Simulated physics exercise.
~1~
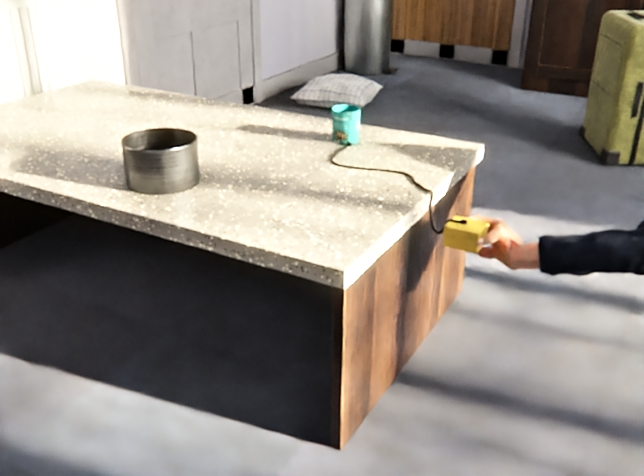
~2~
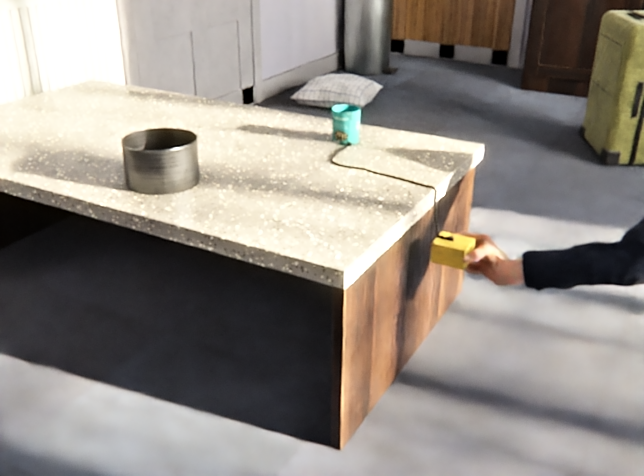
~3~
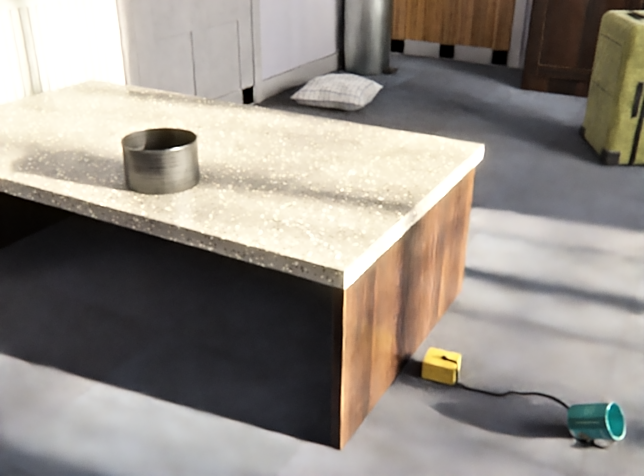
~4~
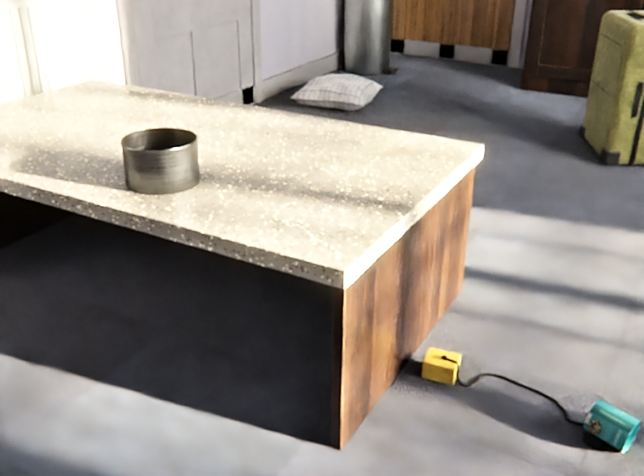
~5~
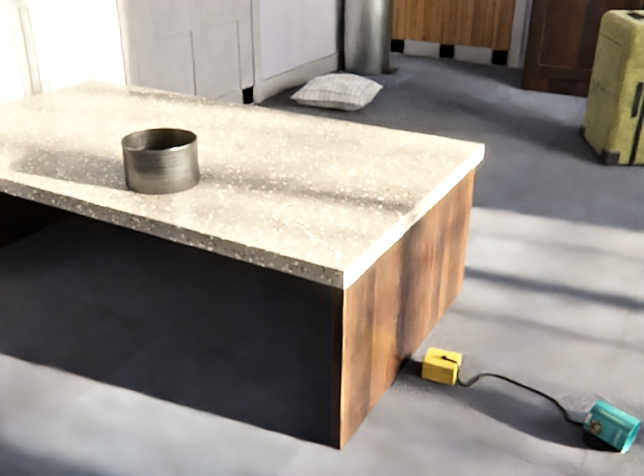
On a desk's end, a hand releases a yellow block, dragging a turquoise cup floorward.
